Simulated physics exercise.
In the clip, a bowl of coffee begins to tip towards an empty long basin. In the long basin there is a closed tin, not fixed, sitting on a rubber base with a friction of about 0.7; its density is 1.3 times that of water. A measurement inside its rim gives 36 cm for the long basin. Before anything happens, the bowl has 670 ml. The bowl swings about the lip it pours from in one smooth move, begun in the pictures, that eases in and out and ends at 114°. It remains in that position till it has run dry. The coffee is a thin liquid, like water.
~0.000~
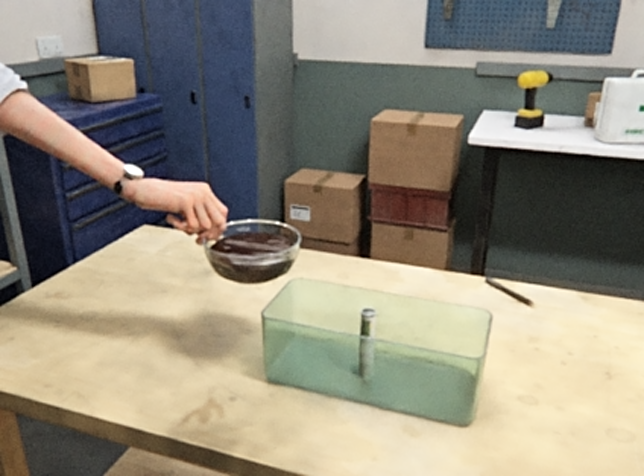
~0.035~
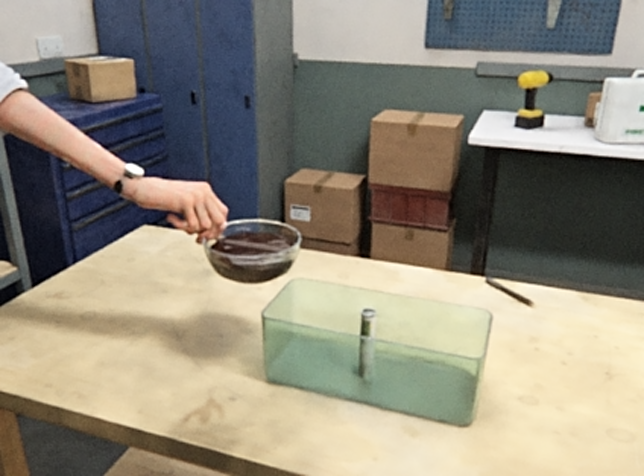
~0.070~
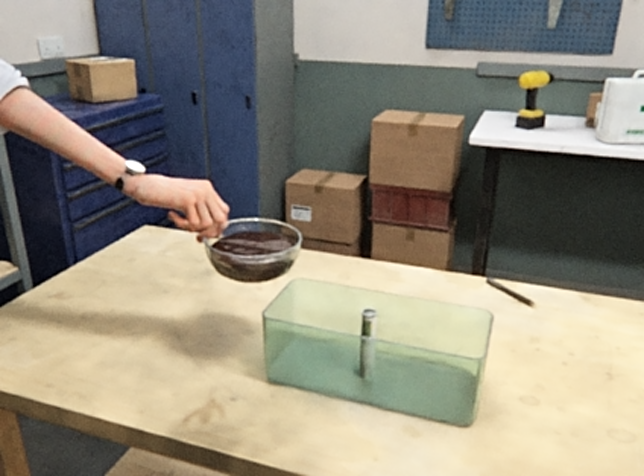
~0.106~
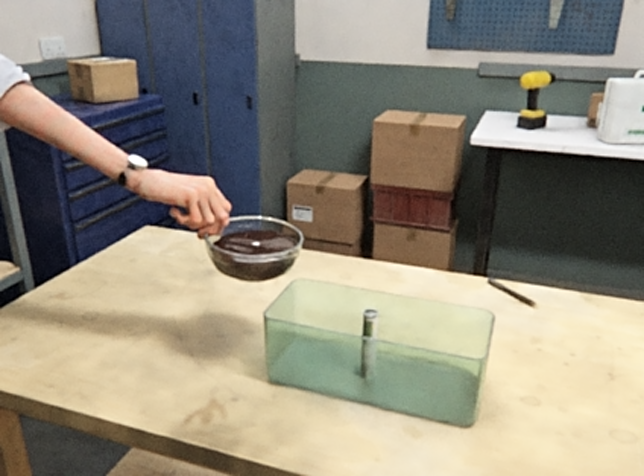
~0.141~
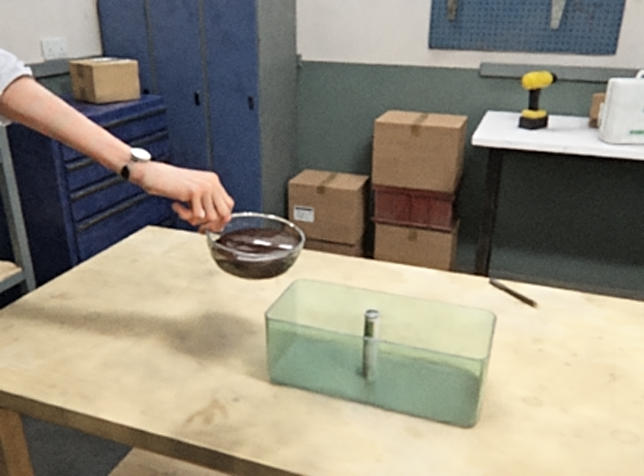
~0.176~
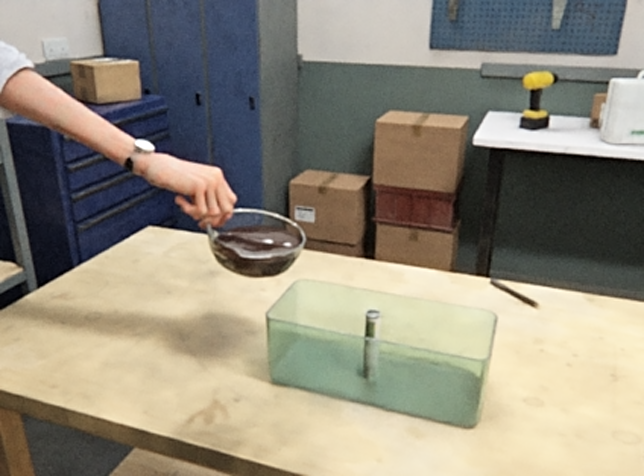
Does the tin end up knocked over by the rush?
Yes.
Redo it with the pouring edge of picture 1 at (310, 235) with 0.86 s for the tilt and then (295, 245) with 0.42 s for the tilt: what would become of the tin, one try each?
First it tips over; then it tips over.
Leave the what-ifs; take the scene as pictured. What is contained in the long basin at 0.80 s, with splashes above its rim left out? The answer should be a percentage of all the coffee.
Some 92 per cent.
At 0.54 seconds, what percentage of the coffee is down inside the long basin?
7 %, roughly.
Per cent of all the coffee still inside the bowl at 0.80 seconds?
Around 0 in a hundred is still there.
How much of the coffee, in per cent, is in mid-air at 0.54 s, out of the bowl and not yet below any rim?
About 48 per cent.
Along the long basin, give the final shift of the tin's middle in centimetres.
Around 8.0 cm.
Then, 0.54 s in, the tilt is 76° and 46 per cent is still to pour; the tin stands where it began.
Then, 0.80 s in, the tilt is 112° and 0 per cent is still to pour; the tin leans 21°.
Then, 1.08 s in, the tilt is 114° and 0 per cent is still to pour; the tin lies on its side.
Then, 1.38 s in, the tilt is 114° and 0 per cent is still to pour; the tin lies on its side.
Finally, the tin lies on its side.
